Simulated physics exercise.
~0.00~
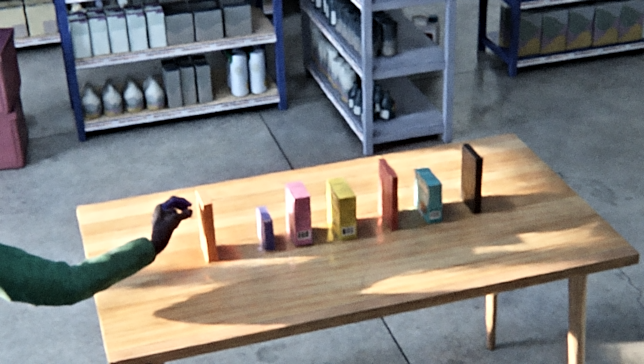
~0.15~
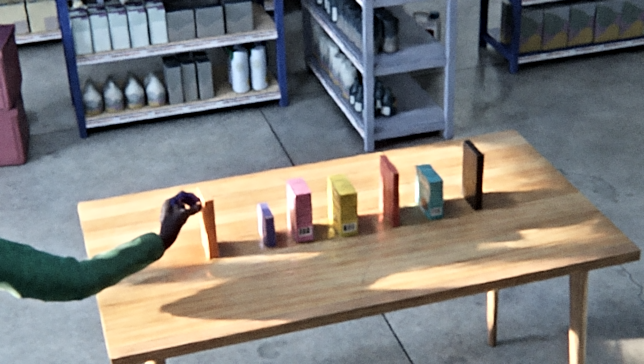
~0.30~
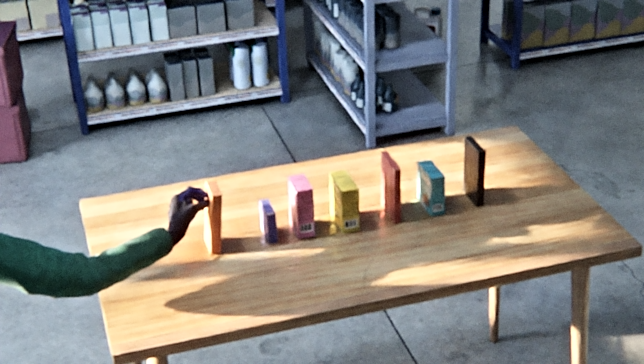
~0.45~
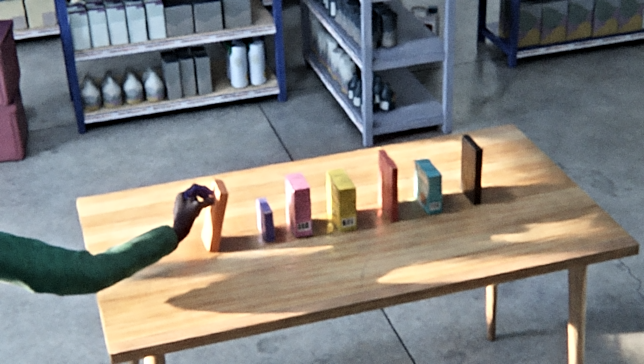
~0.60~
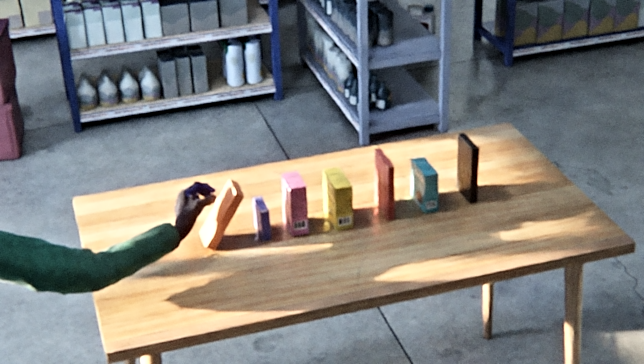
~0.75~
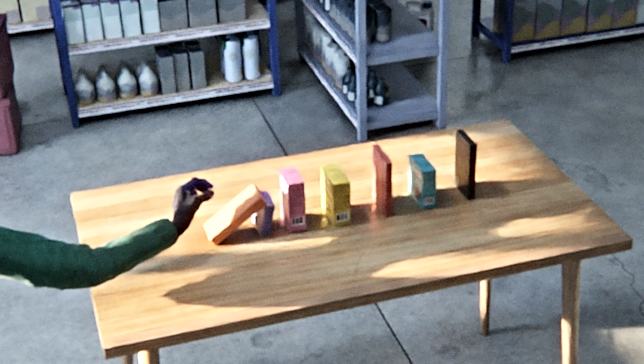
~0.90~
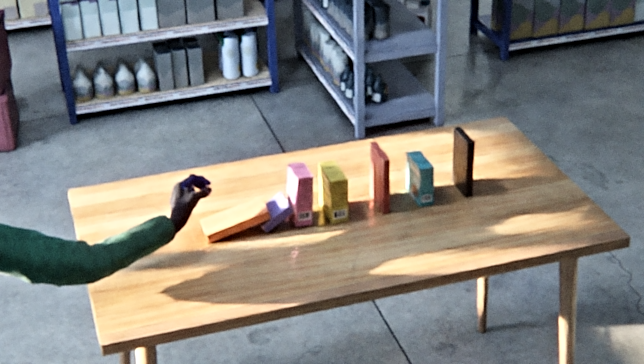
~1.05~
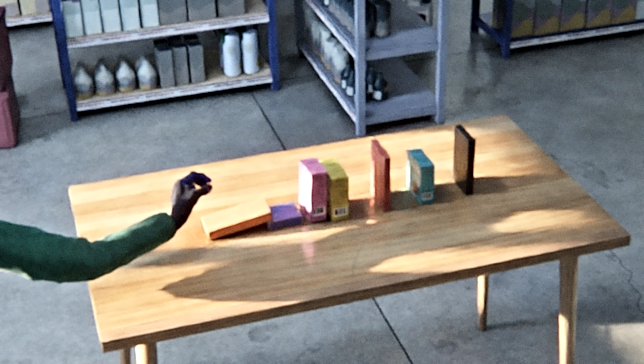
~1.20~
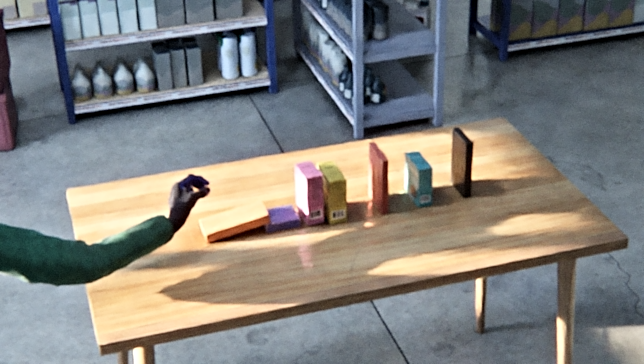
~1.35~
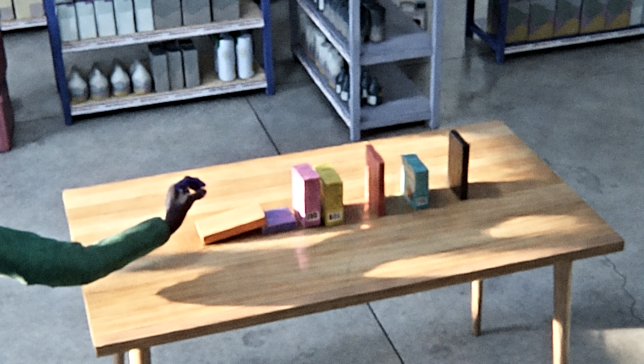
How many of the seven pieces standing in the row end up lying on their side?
Two of them end up on their side, the orange block and the small blue block next to it.
